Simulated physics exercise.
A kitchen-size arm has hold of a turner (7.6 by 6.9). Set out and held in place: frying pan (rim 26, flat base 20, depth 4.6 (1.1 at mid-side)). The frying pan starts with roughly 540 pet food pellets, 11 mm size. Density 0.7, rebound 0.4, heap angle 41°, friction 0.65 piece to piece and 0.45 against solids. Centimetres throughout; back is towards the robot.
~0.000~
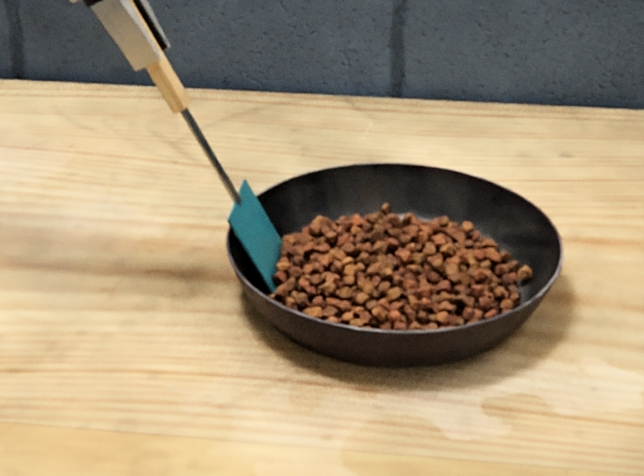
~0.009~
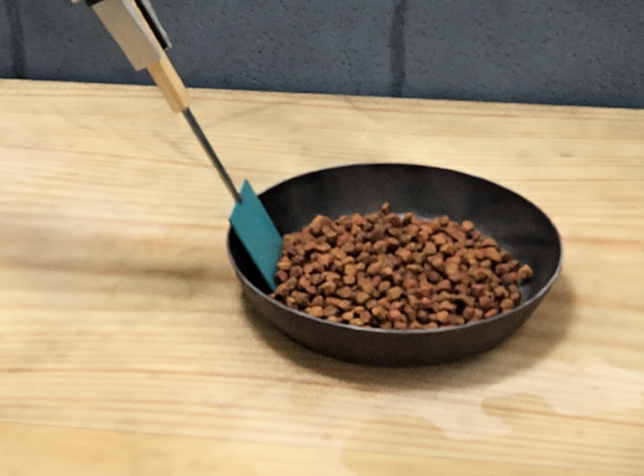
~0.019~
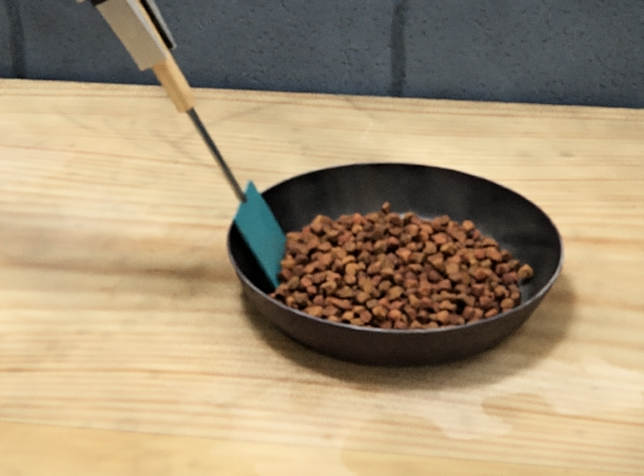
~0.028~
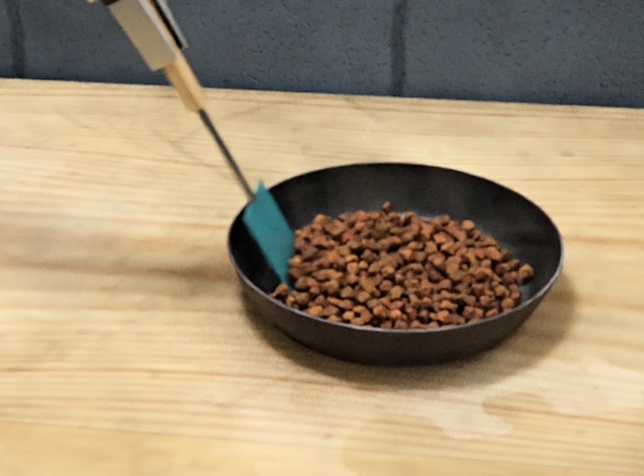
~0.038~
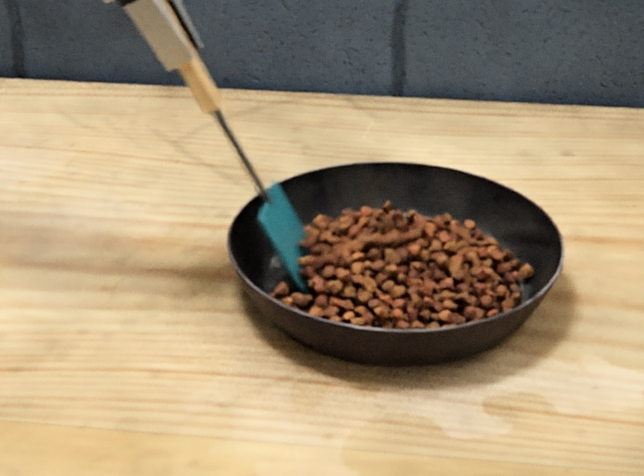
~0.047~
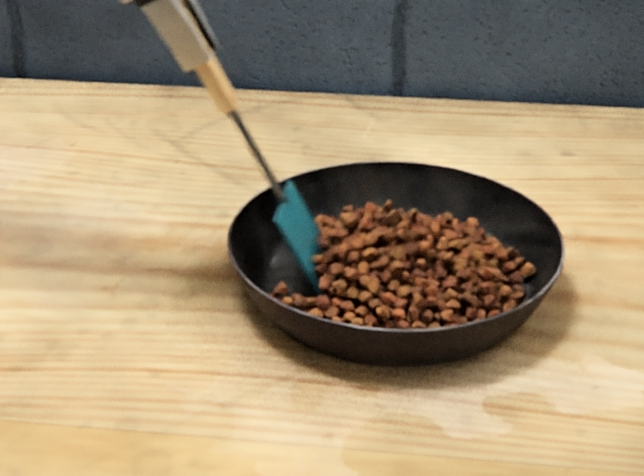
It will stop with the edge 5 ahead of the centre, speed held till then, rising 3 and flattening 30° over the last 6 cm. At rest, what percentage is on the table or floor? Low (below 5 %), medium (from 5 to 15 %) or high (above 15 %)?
On the table or floor the share is medium, from 5 to 15 %.
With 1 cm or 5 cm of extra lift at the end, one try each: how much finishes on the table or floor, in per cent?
Some 0 and 10 per cent.
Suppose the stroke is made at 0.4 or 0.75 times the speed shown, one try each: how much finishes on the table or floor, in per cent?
About 0 and 0 per cent.
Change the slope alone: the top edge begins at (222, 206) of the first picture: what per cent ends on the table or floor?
About 5 per cent.
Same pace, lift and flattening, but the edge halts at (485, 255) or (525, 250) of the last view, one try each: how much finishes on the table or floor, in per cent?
Some 15 and 25 per cent.
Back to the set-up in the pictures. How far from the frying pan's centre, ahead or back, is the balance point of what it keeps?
Some 4.0 cm ahead.
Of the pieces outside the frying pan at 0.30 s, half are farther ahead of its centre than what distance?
About 22 cm.
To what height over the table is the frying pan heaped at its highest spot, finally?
About 5.5 cm.
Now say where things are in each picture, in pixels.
In the first picture, the turner top edge at (236, 199), sloping 63°; upper third of the load around (391, 261), from x 270 to 525, top at y 210; 543 in the frying pan.
In the second picture, the turner top edge at (237, 198), sloping 63°; upper third of the load around (391, 260), from x 275 to 525, top at y 210.
In the third picture, the turner top edge at (242, 198), sloping 63°; upper third of the load around (387, 260), from x 275 to 525, top at y 210.
In the fourth picture, the turner top edge at (252, 199), sloping 63°; upper third of the load around (385, 257), from x 275 to 525, top at y 210.
In the fifth picture, the turner top edge at (267, 199), sloping 63°; upper third of the load around (388, 256), from x 275 to 525, top at y 205.
In the sixth picture, the turner top edge at (283, 200), sloping 63°; upper third of the load around (392, 252), from x 270 to 530, top at y 205; 543 in the frying pan.
After 0.07 s, sloping 63°, highest piece 6 above the table; 543 in the frying pan.
After 0.09 s, sloping 54°, highest piece 7 above the table; 543 in the frying pan.
After 0.30 s, sloping 33°, highest piece 6 above the table; 502 in the frying pan, 38 on the table or floor, 3 on the blade or in flight.
After 1.35 s, sloping 33°, highest piece 5 above the table; 502 in the frying pan, 41 on the table or floor.
In the end, 502 in the frying pan, 41 on the table or floor. That is 8 % on the table or floor.
